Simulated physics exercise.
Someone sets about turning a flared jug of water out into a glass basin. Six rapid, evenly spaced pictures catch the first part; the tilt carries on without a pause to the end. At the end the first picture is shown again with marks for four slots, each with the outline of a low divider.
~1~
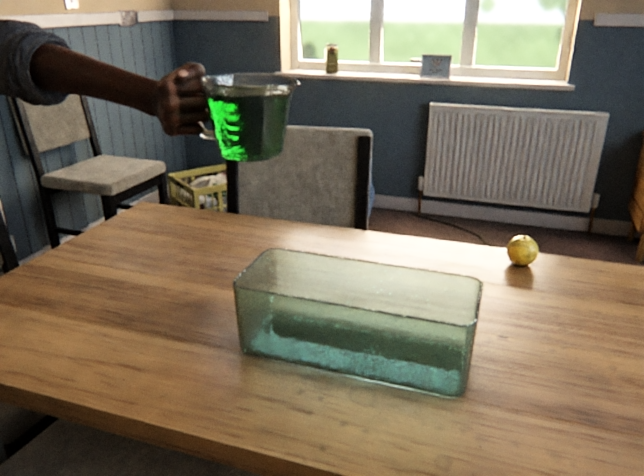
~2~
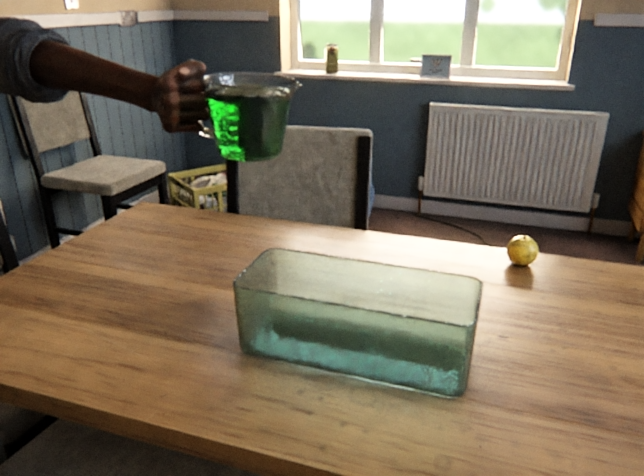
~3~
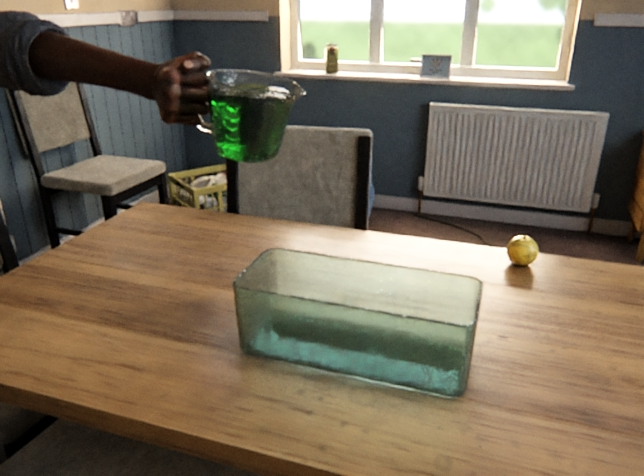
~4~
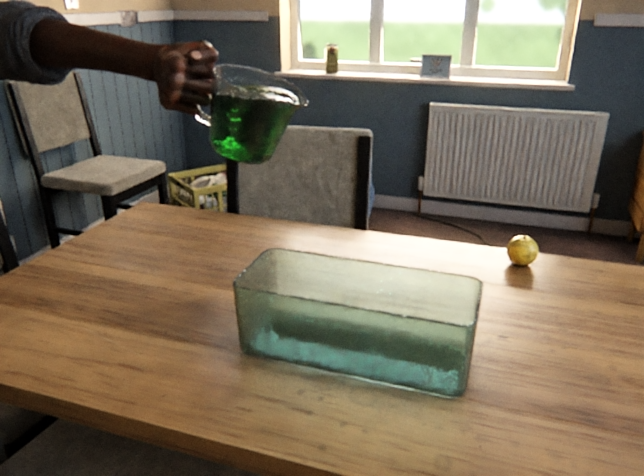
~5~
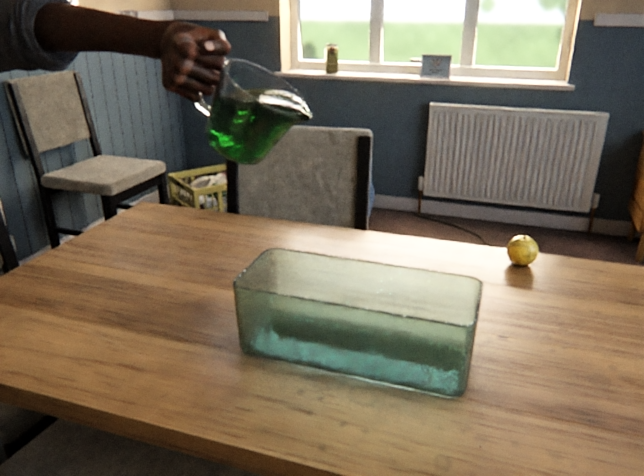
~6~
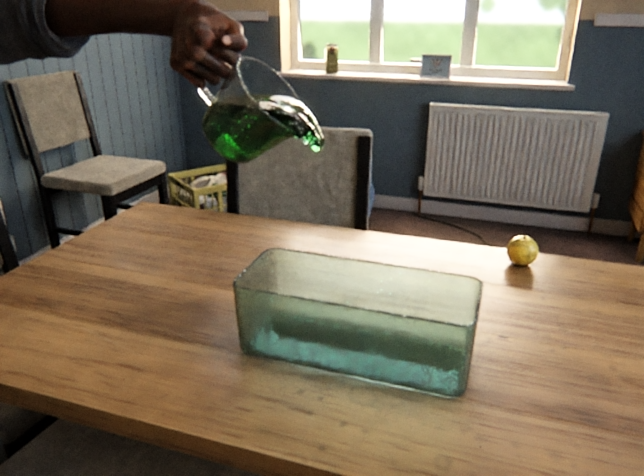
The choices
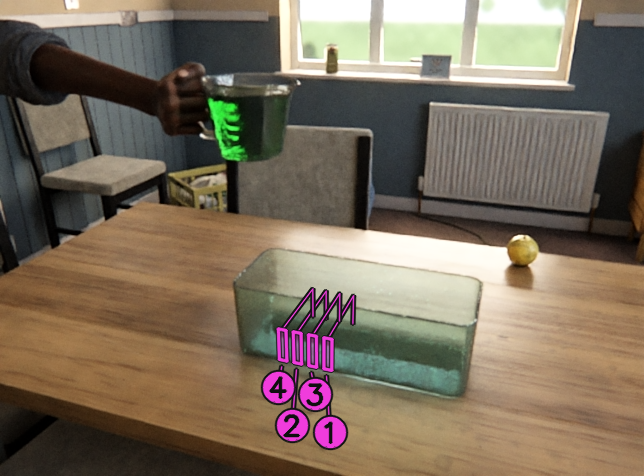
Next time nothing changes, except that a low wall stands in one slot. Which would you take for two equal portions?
1 beats the others.
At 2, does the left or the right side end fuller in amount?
More ends on the right.
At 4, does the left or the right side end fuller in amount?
The right one.
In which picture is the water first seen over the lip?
In picture 5.
In magenta, 1 at (326, 375); 2 at (296, 369); 3 at (311, 372); 4 at (281, 366).
With 1, about 45 % ends left of the wall and 49 % right of it; 6 % is lost outside.
With 2, about 6 % ends left of the wall and 91 % right of it; 3 % is lost outside.
With 3, about 22 % ends left of the wall and 75 % right of it; 3 % is lost outside.
With 4, about 5 % ends left of the wall and 92 % right of it; 3 % is lost outside.
